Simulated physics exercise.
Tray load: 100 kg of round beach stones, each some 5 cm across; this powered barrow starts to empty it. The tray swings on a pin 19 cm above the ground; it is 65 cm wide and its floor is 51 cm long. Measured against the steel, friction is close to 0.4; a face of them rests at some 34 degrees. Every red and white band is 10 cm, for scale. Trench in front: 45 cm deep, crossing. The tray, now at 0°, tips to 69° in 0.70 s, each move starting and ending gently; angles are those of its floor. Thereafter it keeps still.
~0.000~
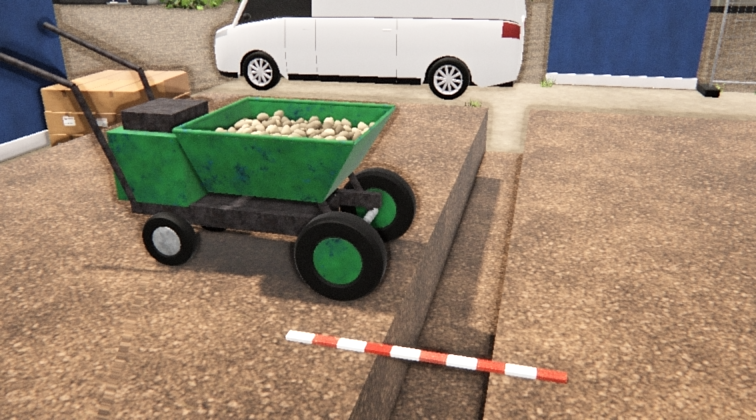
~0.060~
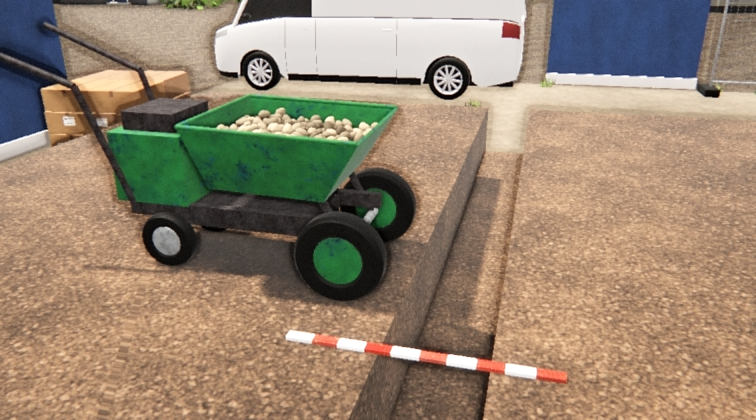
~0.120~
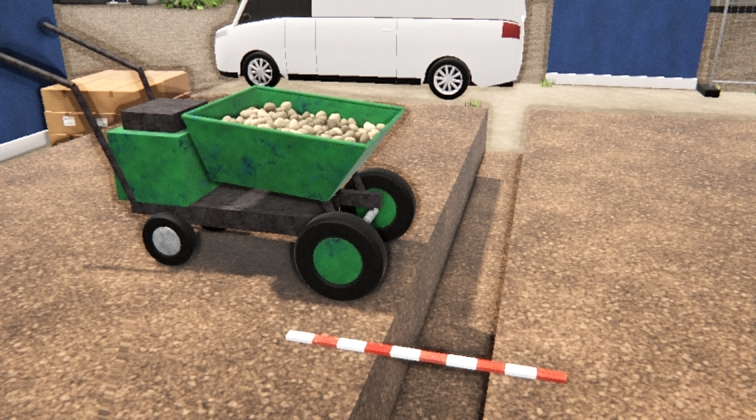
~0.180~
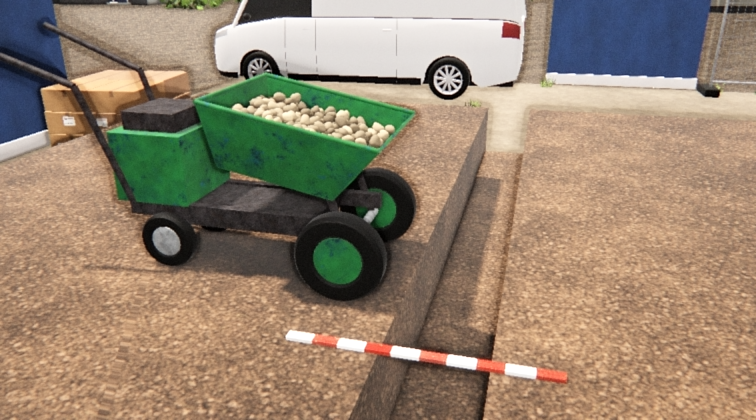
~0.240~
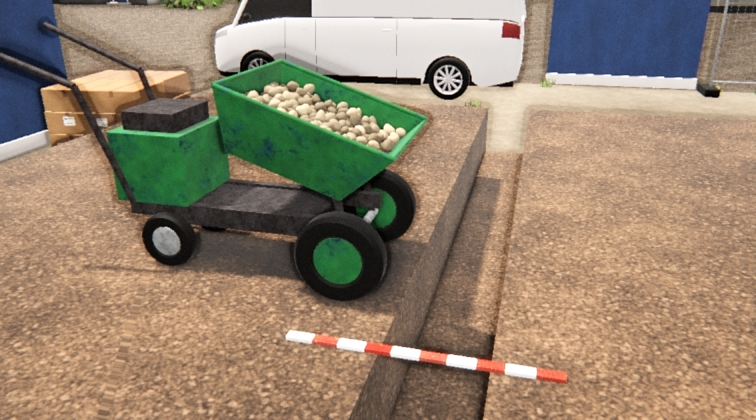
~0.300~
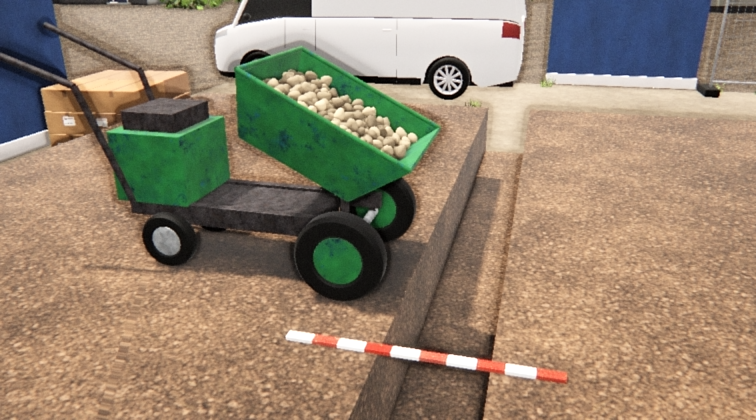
To begin with, a green powered barrow loaded with pale stones stands left of a narrow trench, its tray almost level, near a red and white banded pole. The tray then tilts gently and more steeply, its rear rising and its front lip dipping rightward, while the stones ride along inside.
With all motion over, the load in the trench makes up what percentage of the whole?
It makes up about 38 percent of the whole load.
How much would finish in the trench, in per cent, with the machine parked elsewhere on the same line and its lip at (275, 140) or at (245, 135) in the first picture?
Roughly 95 percent for the first, and 85 percent for the second.
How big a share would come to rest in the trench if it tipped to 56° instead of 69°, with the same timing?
It comes out at about 20 percent.
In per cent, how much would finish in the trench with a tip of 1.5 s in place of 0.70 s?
It would be near 55 per cent.
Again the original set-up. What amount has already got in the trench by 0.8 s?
I'd say near 10 per cent at that time.
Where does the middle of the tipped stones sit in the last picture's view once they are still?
Centre estimate: Around (539, 282).
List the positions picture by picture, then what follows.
The tray is at 0°, its lip at (354, 144); the top of the load is at (289, 123), in the first picture.
The tray is at 1°, its lip at (357, 145); the top of the load is at (276, 121); the stones move at 0.4 m/s on average, in the second picture.
Lip at (365, 147), floor tilted 5°, highest stones at (268, 113); the stones move at 0.7 m/s on average, in the third picture.
Lip at (378, 152), floor tilted 11°, highest stones at (269, 102); the stones move at 1.0 m/s on average, in the fourth picture.
The tray is at 19°, its lip at (394, 160); the top of the load is at (277, 91); the stones move at 1.2 m/s on average, in the fifth picture.
Lip at (410, 171), floor tilted 27°, highest stones at (294, 78); the stones move at 1.3 m/s on average, in the sixth picture.
After 0.5 s the floor is at 58°; 100 % in the tray; the foremost stones are at (439, 198).
After 0.8 s the floor is at 69°; 74 % in the tray, 9 % in the trench, 17 % past the trench; the foremost stones are at (546, 285).
After 1.1 s the floor is at 69°; 27 % in the tray, 11 % in the trench, 61 % past the trench; the foremost stones are at (739, 310).
After 3.1 s the floor is at 69°; 0 % in the tray, 38 % in the trench, 62 % past the trench; the foremost stones are past the picture's edge.
